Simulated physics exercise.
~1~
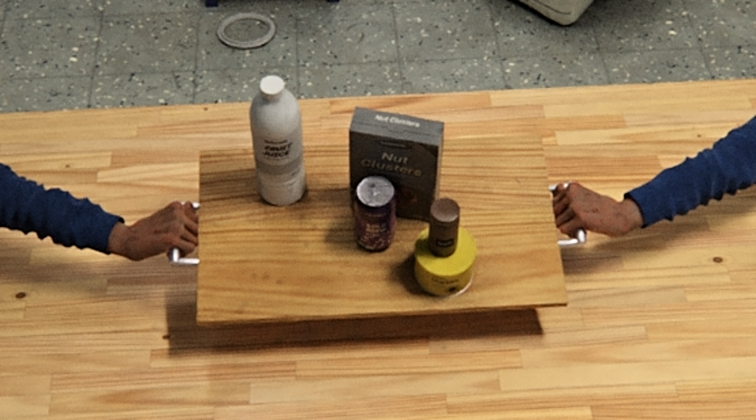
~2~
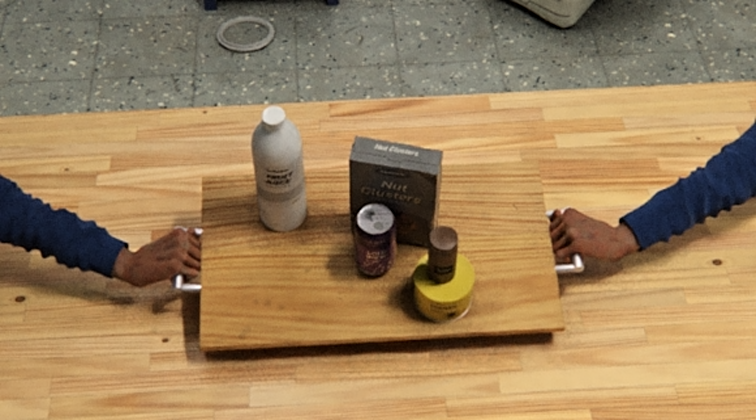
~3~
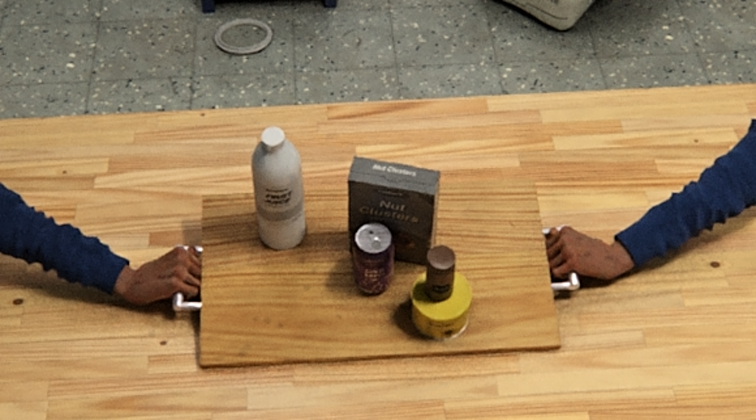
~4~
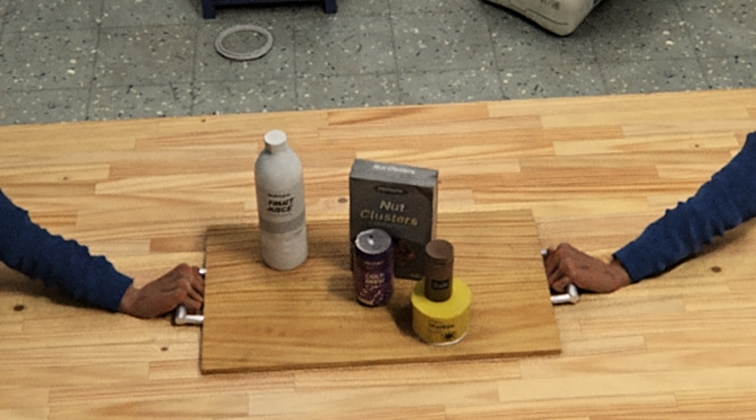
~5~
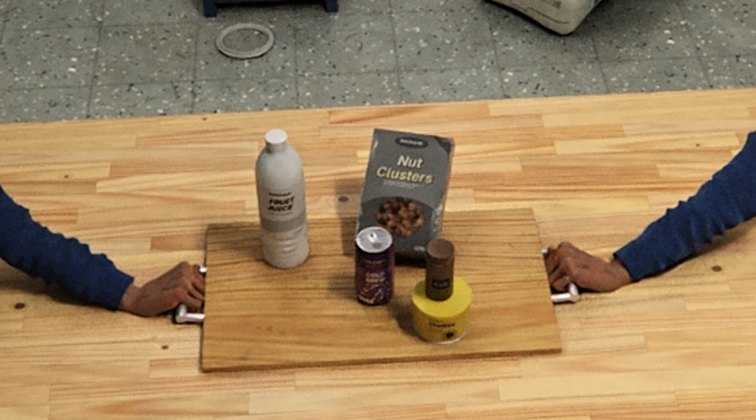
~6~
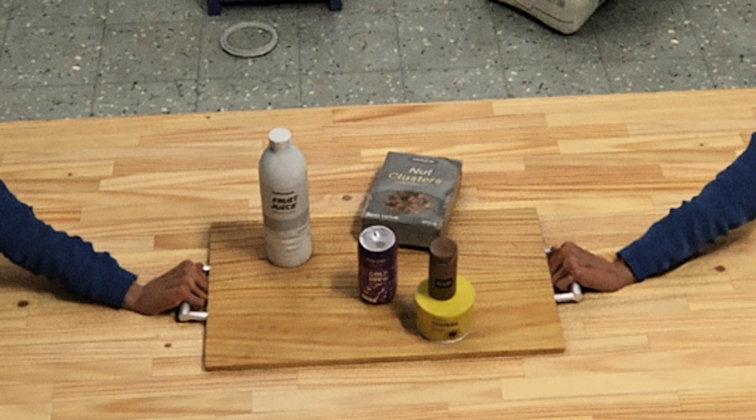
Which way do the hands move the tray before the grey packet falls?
They move it downward, lowering it until it rests on the wooden table.
The clip opens with two hands in blue sleeves holding a wooden tray by its handles above a wooden table, carrying a white bottle, a grey packet, a purple can and a brown shaker on a yellow tub. The hands lower the tray toward the table, with the items leaning as it descends. The tray comes to rest flat on the tabletop, and the bottle and can stand upright. The grey packet then tips backward, away from the viewer. It ends up lying face up off the tray's far edge, while the other items remain standing.
